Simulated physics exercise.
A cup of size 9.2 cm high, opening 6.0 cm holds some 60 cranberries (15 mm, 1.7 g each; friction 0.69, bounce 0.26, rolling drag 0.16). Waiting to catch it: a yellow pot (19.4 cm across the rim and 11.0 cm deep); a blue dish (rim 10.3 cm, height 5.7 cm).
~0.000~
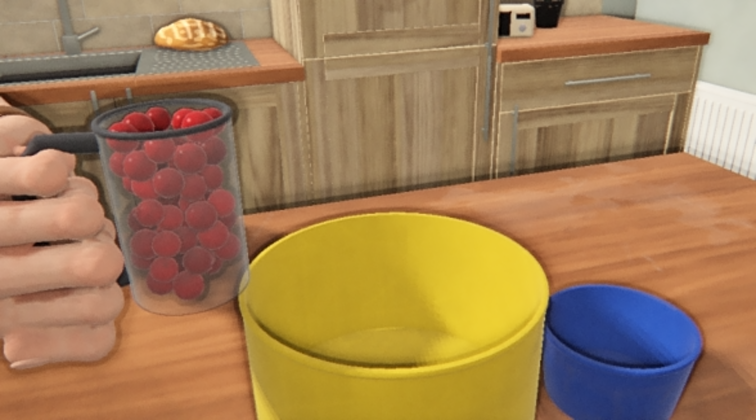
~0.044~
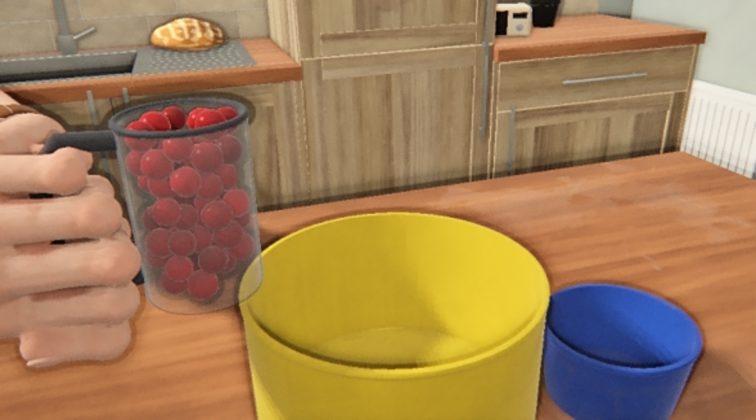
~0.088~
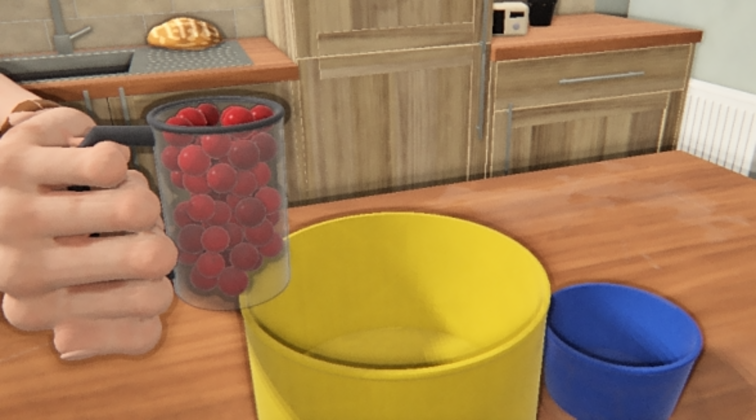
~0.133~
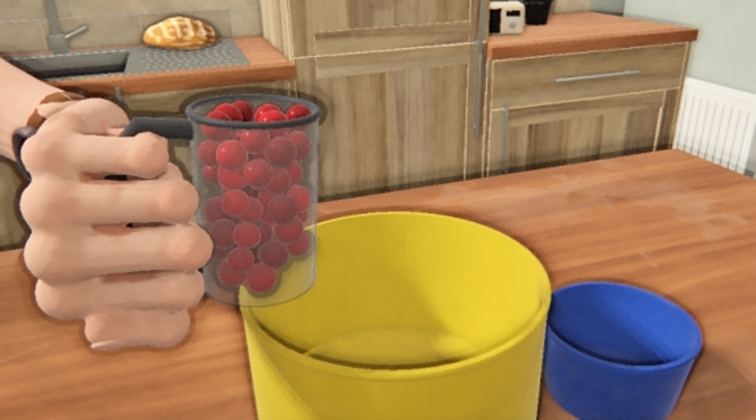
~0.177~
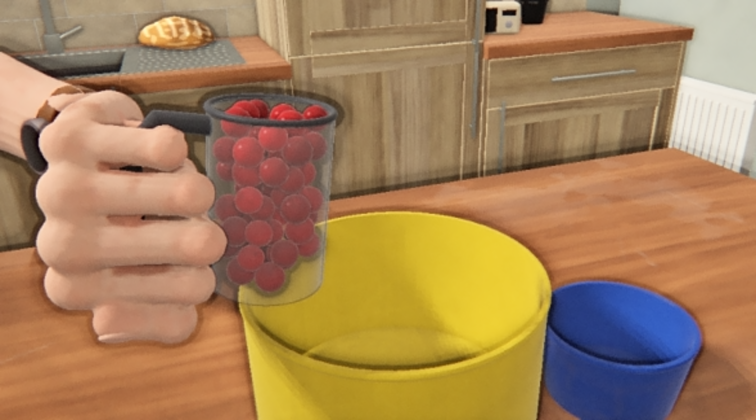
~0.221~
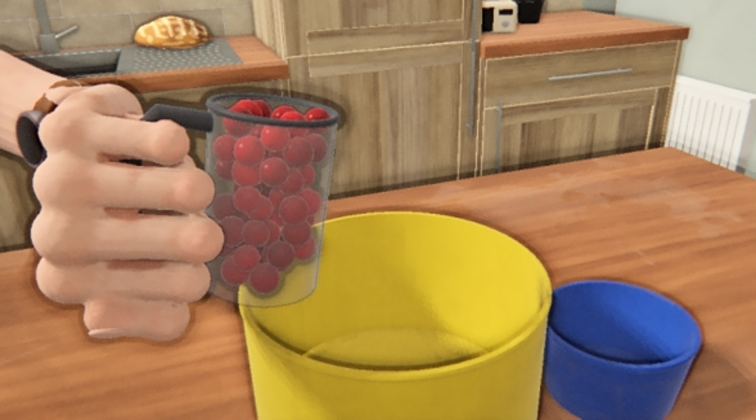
A hand at the left grips the dark handle of a clear cup full of red cranberries, seen from slightly above a wooden counter in a kitchen with wooden cabinets. A large yellow pot sits at the centre with a smaller blue dish to its right, and a bread loaf lies behind. The hand carries the cup rightward to the pot's left rim, slows, and tilts it slightly right.
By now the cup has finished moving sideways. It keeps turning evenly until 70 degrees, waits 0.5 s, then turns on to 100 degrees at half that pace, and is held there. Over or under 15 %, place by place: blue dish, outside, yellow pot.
Blue dish: Under, outside everything: Under, yellow pot: Over.
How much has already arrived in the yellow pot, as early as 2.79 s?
Some 20 in a hundred at that moment.
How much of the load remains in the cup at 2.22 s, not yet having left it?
Roughly 100 percent.
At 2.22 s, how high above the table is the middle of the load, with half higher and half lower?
About 22 cm.
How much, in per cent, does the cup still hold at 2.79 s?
Estimated remainder: 75 %.
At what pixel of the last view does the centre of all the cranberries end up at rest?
Near (238, 186).
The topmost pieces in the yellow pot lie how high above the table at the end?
About 2.0 cm.
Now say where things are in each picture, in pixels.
The first frame shows cup at (172, 165); tilt 0 degrees; moved 0.0 cm; lip at (226, 109); top of the load at (138, 128); yellow pot at (393, 275); blue dish at (618, 323).
The second frame shows cup at (188, 164); tilt 1 degrees; moved 0.7 cm; lip at (242, 108); top of the load at (154, 127).
The third frame shows cup at (222, 161); tilt 2 degrees; moved 2.4 cm; lip at (277, 107); top of the load at (191, 123).
The fourth frame shows cup at (256, 156); tilt 5 degrees; moved 4.0 cm; low side right; lip at (312, 107); top of the load at (274, 126).
The fifth frame shows cup at (270, 154); tilt 8 degrees; moved 4.8 cm; low side right; lip at (328, 109); top of the load at (237, 123).
The sixth frame shows cup at (271, 153); tilt 11 degrees; moved 4.8 cm; low side right; lip at (330, 112); top of the load at (239, 121); yellow pot at (394, 275); blue dish at (617, 319). It turns about 70 degrees a second.
Then, at 0.99 s, tilt 64 degrees; cup 100 %; middle of all pieces near (234, 178).
Then, at 1.63 s, tilt 70 degrees; cup 100 %; middle of all pieces near (232, 175).
Then, at 2.22 s, tilt 88 degrees; cup 100 %; middle of all pieces near (228, 163).
Then, at 2.79 s, tilt 100 degrees; yellow pot 20 %, cup 75 %, in the air 5 %; middle of all pieces near (259, 221).
At rest (3.9 s), yellow pot 40 %, outside 0 %, blue dish 0 %, cup 60 %.
